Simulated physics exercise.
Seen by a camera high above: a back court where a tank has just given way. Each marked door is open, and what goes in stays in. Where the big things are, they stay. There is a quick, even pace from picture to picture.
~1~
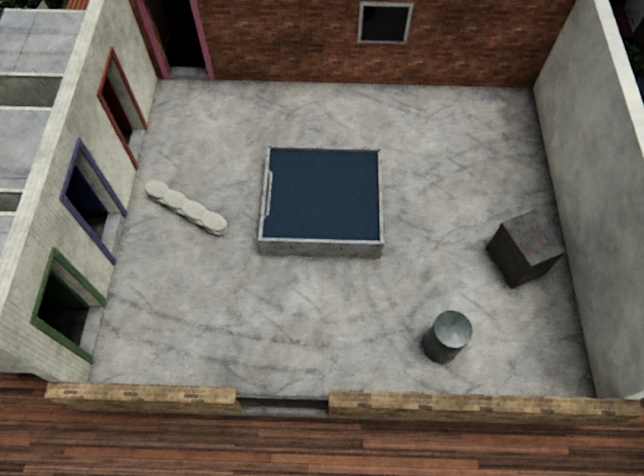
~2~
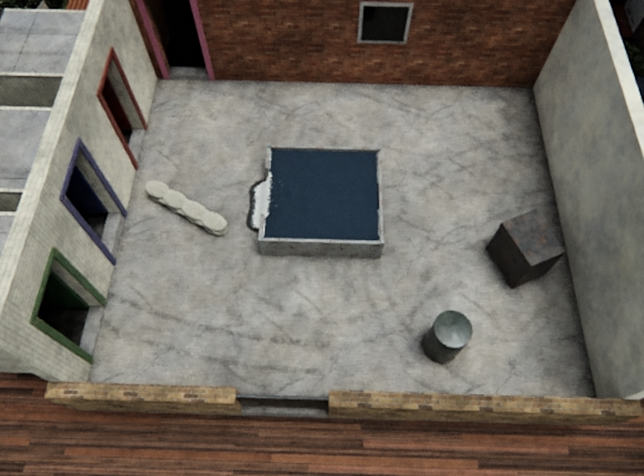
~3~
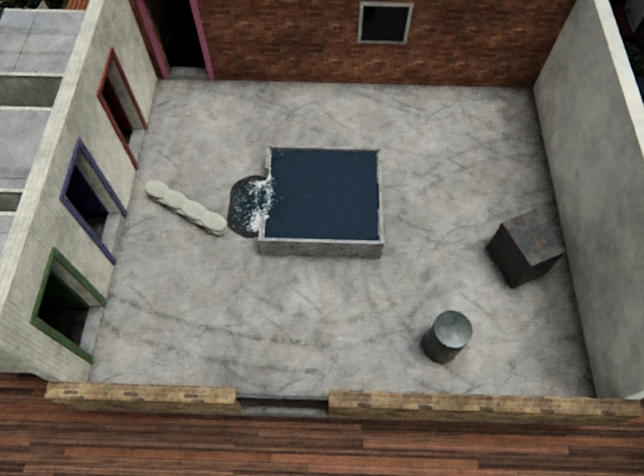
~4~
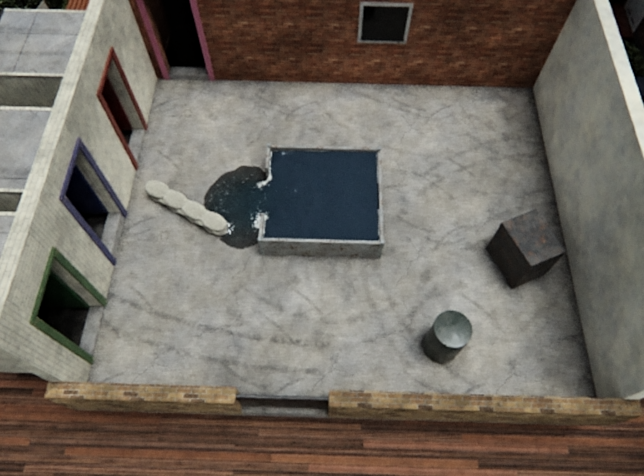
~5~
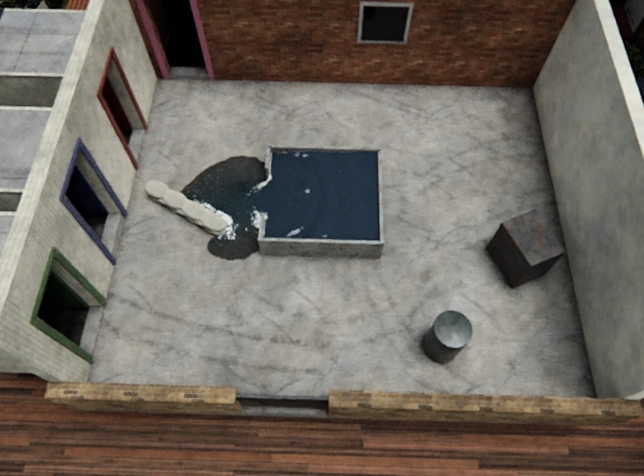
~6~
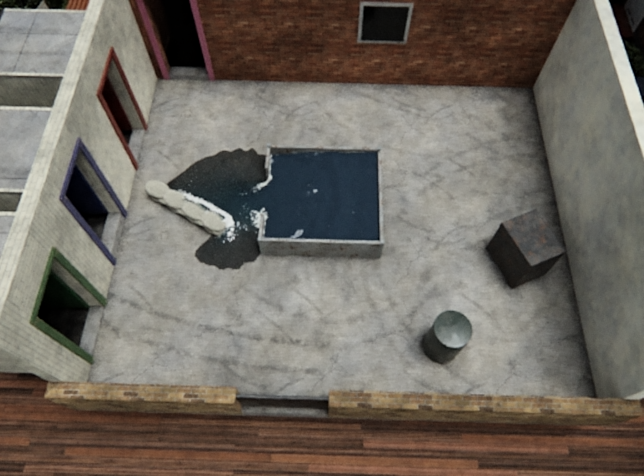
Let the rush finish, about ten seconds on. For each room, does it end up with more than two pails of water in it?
Room by room: The green door: No; the red door: Yes; the blue door: No; the pink door: Yes.
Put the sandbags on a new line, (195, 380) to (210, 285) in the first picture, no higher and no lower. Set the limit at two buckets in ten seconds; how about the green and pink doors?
Door by door: The green door tops the mark and the pink door stays below the mark.
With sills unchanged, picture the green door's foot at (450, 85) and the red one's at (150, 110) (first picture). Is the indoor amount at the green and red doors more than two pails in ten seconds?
Well, the green one stays short of the threshold, while the red one crosses the threshold.
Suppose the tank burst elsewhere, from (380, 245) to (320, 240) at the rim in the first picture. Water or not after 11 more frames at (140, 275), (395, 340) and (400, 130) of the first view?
The first spot is spared, the second soaked and the third spared.
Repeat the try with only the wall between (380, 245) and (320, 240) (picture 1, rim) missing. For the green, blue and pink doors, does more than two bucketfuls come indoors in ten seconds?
Green: Exceeds the limit; blue: Falls short; pink: Falls short.
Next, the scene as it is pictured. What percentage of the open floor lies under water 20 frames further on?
25 %, roughly.
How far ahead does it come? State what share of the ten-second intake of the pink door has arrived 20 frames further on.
Estimated share: About 35 %.
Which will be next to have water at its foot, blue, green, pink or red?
Call: The red one.
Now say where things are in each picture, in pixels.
In the first frame, the water tank at (323, 194) is whole and still.
In the second frame, water pours out at (268, 201) and has run to (256, 229).
In the third frame, the front is at (234, 225), out from the gap at (268, 202).
In the fourth frame, water pours out at (268, 202) and has run to (207, 214).
In the fifth frame, the front is at (182, 197), out from the gap at (268, 202).
In the sixth frame, the front is at (169, 189), out from the gap at (268, 202).
A moment on, water covers 10 % of the floor; the green door not reached, the red door under two buckets in, the blue door not reached, the pink door not reached.
Next, water covers 20 % of the floor; the green door not reached, the red door over two buckets in, the blue door not reached, the pink door not reached.
Then, water covers 25 % of the floor; the green door wet at the sill, nothing in, the red door far over two buckets in, the blue door wet at the sill, nothing in, the pink door under two buckets in.
Later, water covers 45 % of the floor; the green door wet at the sill, nothing in, the red door far over two buckets in, the blue door wet at the sill, nothing in, the pink door over two buckets in.
In the end, water covers 70 % of the floor; the green door wet at the sill, nothing in, the red door far over two buckets in, the blue door wet at the sill, nothing in, the pink door over two buckets in.
